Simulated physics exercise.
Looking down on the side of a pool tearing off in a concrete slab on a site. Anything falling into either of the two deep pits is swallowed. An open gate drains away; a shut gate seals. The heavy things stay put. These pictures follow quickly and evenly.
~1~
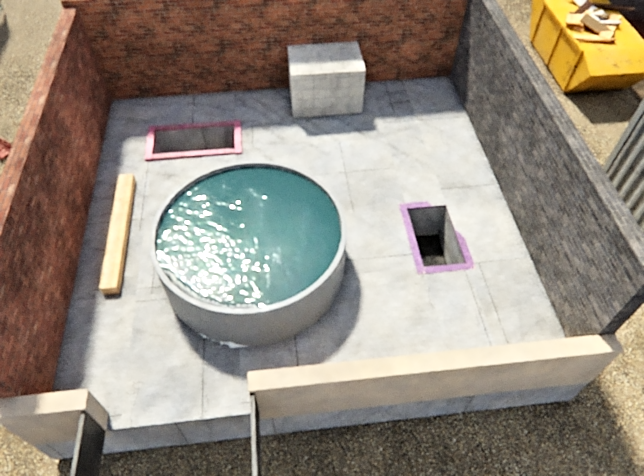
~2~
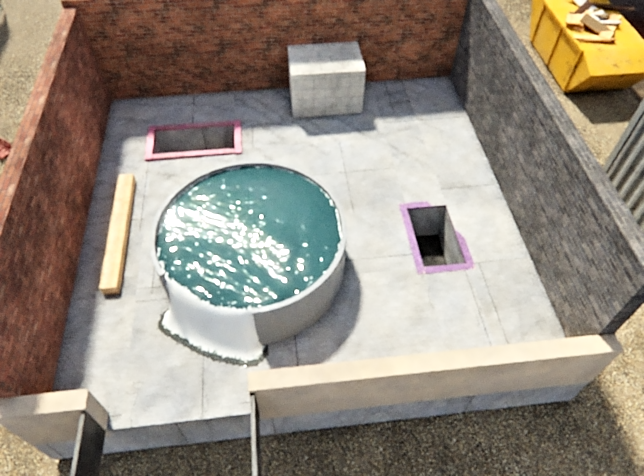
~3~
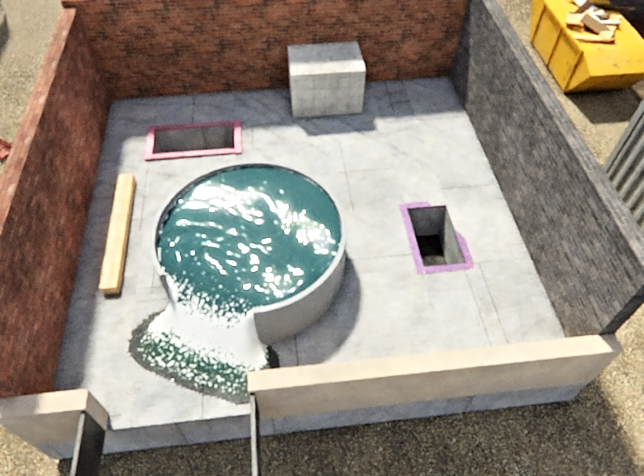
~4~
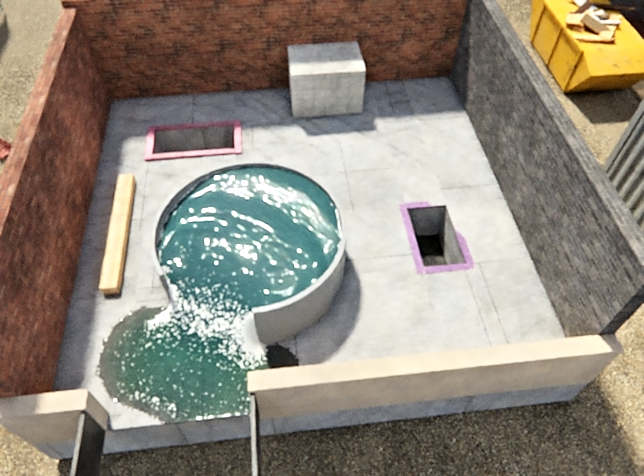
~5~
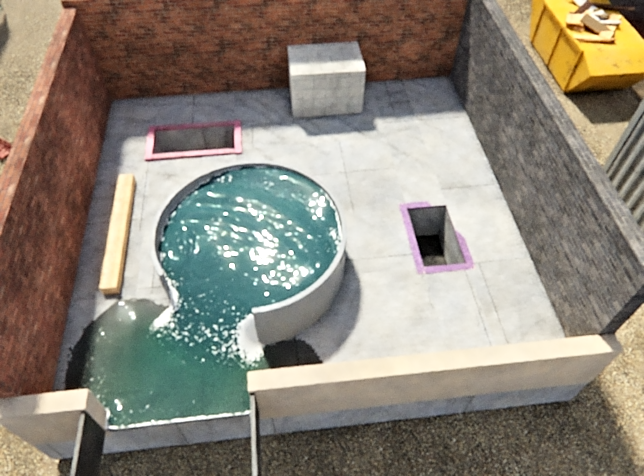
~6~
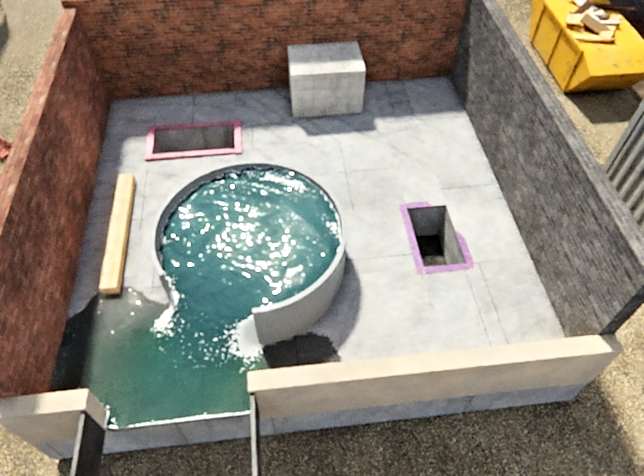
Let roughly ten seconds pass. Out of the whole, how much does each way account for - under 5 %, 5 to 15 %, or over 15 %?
The gate will capture a heavy share beyond fifteen per cent, the pink pit will capture a light share below five per cent, the purple pit will capture a light share below five per cent.
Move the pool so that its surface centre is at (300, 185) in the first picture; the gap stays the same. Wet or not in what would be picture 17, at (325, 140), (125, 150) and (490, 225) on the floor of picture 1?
Spot 1 unwetted, spot 2 unwetted, spot 3 unwetted.
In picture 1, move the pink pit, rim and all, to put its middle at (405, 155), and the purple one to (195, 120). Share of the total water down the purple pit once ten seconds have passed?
The purple pit takes 8 per cent.
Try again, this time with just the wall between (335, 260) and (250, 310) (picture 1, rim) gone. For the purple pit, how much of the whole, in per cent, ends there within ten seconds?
Purple: 20 %.
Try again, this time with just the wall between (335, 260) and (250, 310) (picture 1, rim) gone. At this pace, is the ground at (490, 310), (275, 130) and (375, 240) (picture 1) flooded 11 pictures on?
In the order asked: Sodden, out of reach, out of reach.
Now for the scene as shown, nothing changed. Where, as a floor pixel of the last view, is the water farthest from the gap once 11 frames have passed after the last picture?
Best guess: Near (514, 365).
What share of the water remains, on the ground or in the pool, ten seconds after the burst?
Near 34 in a hundred.
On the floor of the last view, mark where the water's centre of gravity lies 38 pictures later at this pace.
Near pixel (208, 250).
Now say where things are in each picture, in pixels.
In the first picture, still water in the round pool at (250, 231).
In the second picture, the front is at (262, 353), out from the gap at (208, 325).
In the third picture, the front is at a hidden place, out from the gap at (208, 326).
In the fourth picture, the front is at (106, 369), out from the gap at (209, 327).
In the fifth picture, water pours out at (209, 327) and has run to a hidden place.
In the sixth picture, water pours out at (209, 327) and has run to a hidden place.
A moment on, water covers 15 % of the floor; the gate 14 %, the pink pit 0 %, the purple pit 0 %.
Next, water covers 20 % of the floor; the gate 27 %, the pink pit 0 %, the purple pit 0 %.
Then, water covers 30 % of the floor; the gate 40 %, the pink pit 0 %, the purple pit 0 %.
Later, water covers 45 % of the floor; the gate 55 %, the pink pit 0 %, the purple pit 0 %.
In the end, water covers 60 % of the floor; the gate 66 %, the pink pit 1 %, the purple pit 0 %.
